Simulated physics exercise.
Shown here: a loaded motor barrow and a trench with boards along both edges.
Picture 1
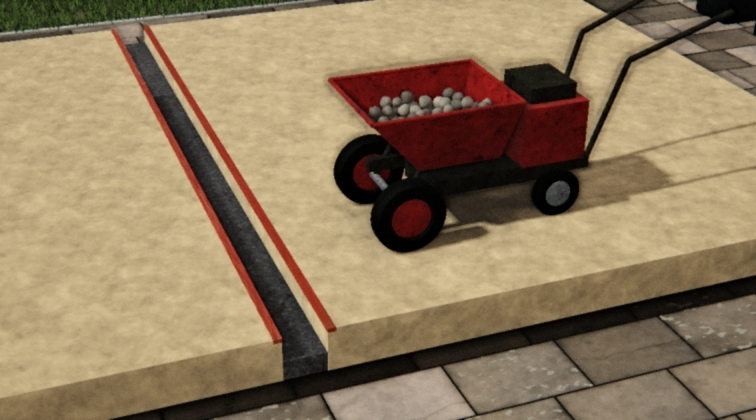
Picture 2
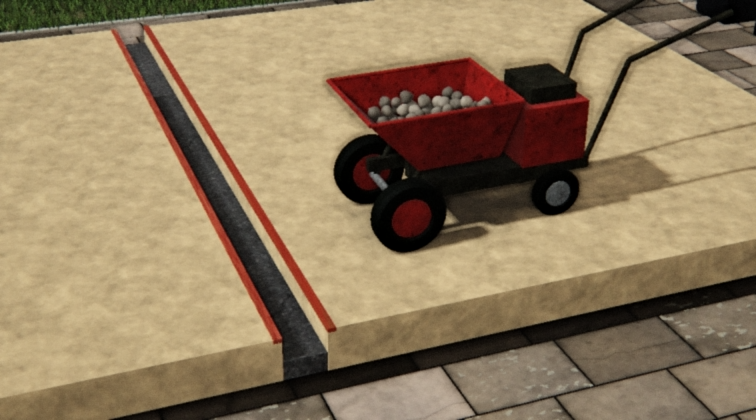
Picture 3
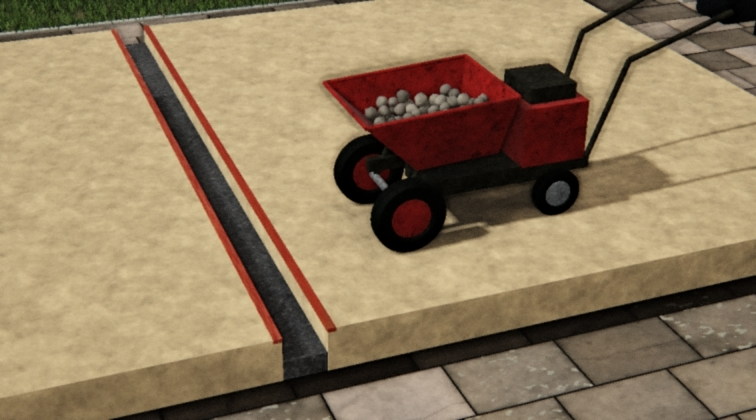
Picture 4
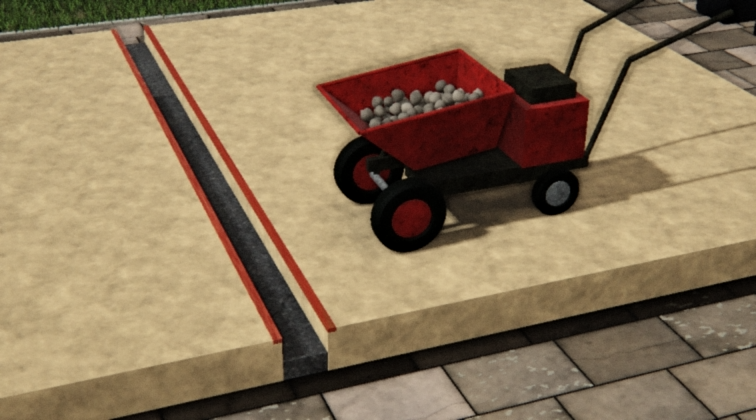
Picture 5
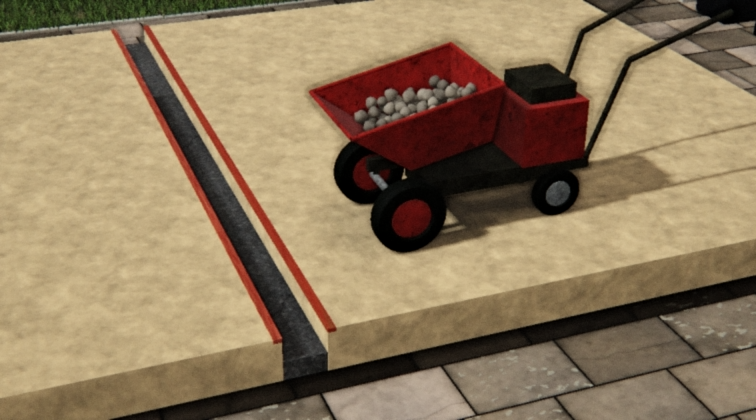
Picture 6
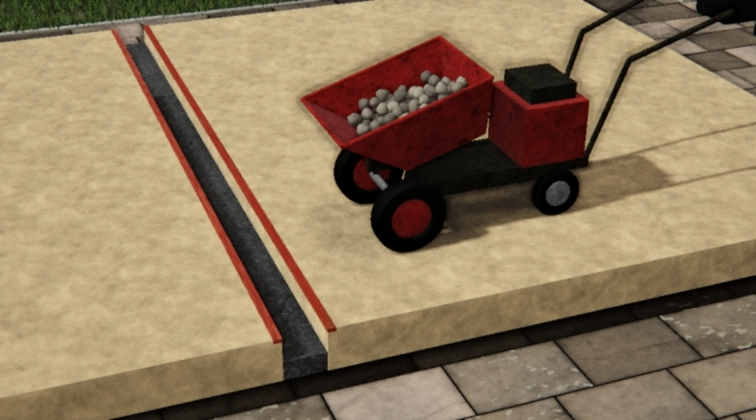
The red skip of a motor barrow, loaded with rounded grey stones, sat level at first, then slowly tilted forward to the left while its wheels stayed still beside a narrow, board-edged trench.
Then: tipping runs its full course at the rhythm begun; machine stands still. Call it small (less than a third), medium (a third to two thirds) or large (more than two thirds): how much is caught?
Large.
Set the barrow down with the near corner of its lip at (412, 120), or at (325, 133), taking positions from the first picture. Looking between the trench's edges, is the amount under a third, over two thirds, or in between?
First in the middle band, then below one third.
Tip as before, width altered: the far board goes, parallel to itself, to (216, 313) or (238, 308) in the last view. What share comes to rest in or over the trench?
100 %, 90 %.
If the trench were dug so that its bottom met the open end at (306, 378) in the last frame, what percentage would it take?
90 %.
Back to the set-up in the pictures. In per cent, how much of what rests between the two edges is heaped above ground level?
About 35 %.
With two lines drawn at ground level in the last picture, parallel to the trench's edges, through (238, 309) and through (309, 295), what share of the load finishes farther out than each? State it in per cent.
10 % and 90 %, in that order.
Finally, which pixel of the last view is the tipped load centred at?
(255, 251).
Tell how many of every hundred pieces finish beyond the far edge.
I'd say around 15 per cent of the load.
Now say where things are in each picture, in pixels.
Lip of the skip (373, 126), level; top of the load (438, 114), river pebbles; first edge of the trench (311, 294); far edge (259, 304), the trench under half as wide as the skip, and about half as deep as wide, in the first picture.
Lip of the skip (371, 126), level; top of the load (447, 110), in the second picture.
Lip of the skip (367, 129), tipped barely; top of the load (444, 108), in the third picture.
Lip of the skip (360, 133), tipped a little; top of the load (448, 111), in the fourth picture.
Lip of the skip (352, 139), tipped a little; top of the load (456, 99), in the fifth picture.
Lip of the skip (343, 147), tipped clearly; top of the load (448, 94); first edge of the trench (311, 294); far edge (259, 304), in the sixth picture.
Just after the last frame, skip tipped steeply; every one in the skip.
A moment on, skip tipped right over; almost all in the skip; just a few short of the trench; about a tenth in or heaped over the trench; just a few falling.
Further on, skip tipped right over; roughly a quarter in the skip; just a few short of the trench; roughly two thirds in or heaped over the trench; about a tenth beyond it.
When it is over, skip tipped right over; about a tenth in the skip; about a tenth short of the trench; the larger part in or heaped over the trench; about a tenth beyond it.
